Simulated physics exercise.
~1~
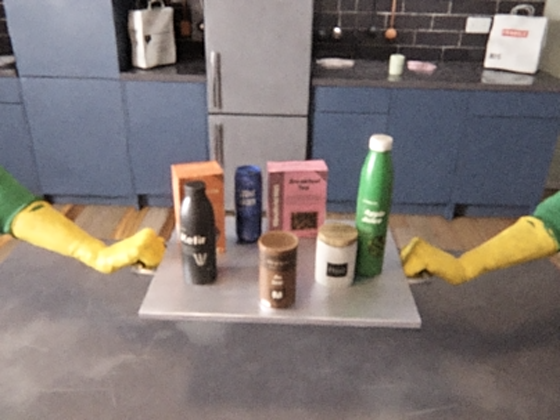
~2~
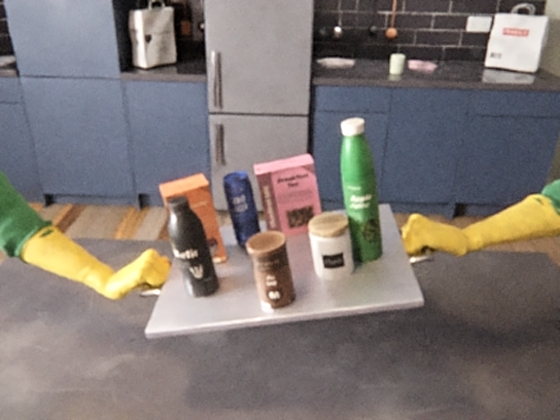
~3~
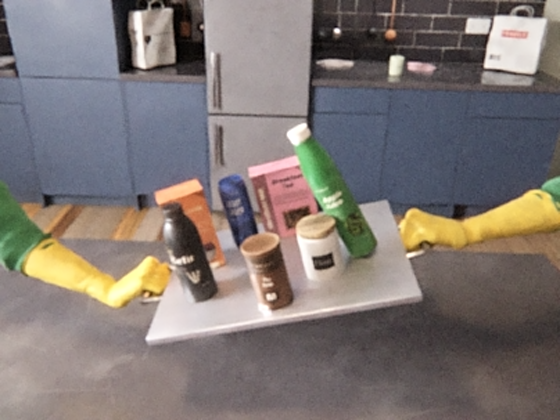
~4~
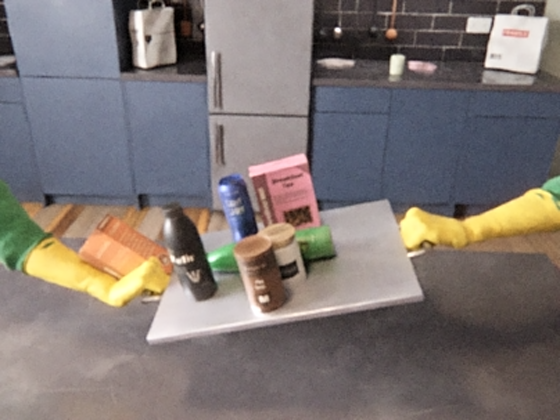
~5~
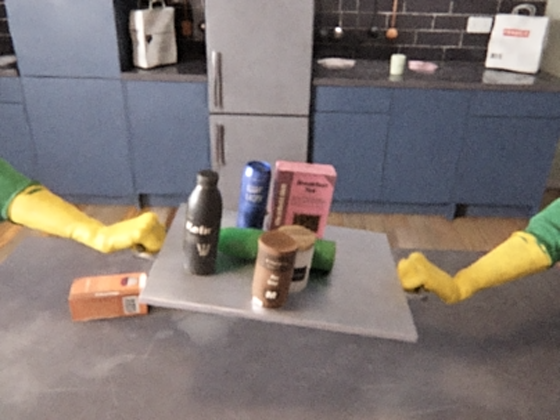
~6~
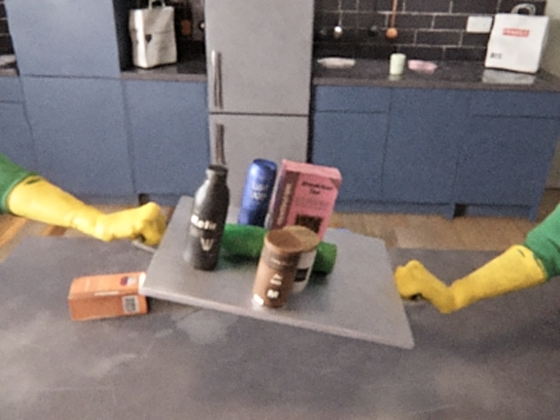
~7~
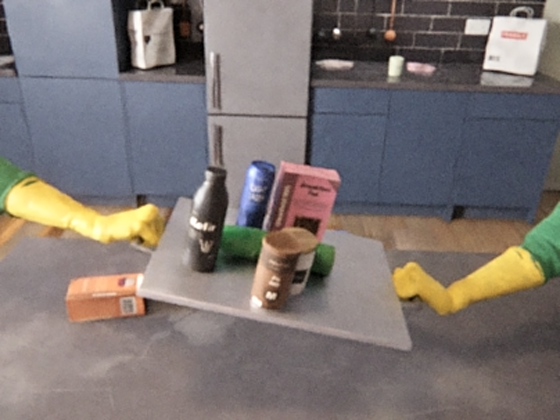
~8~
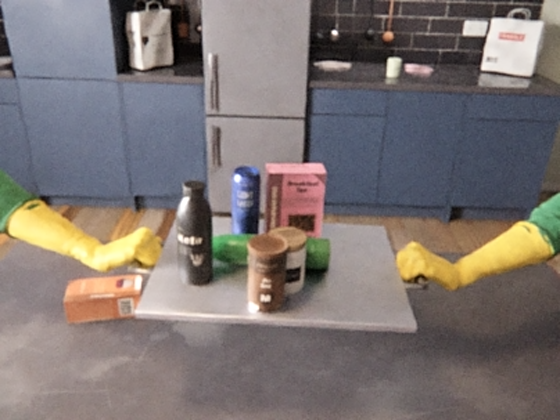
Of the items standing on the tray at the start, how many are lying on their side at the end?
Two of them end up on their side, the green bottle on the tray and the orange carton on the table.
Two yellow-gloved hands hold a flat grey tray above a dark table, facing us in a kitchen with blue cupboards and a grey fridge. On it stand an orange carton, blue can and pink packet behind, a black bottle at left, a brown tin and white jar in front, and a tall green bottle at right. The left side dips, and the green bottle topples leftward behind the jar, while the orange carton tips off the left edge onto the table. The tray then tilts down to the right and returns to level, with the green bottle lying across it, the white jar shifted toward the tin, and the rest standing.
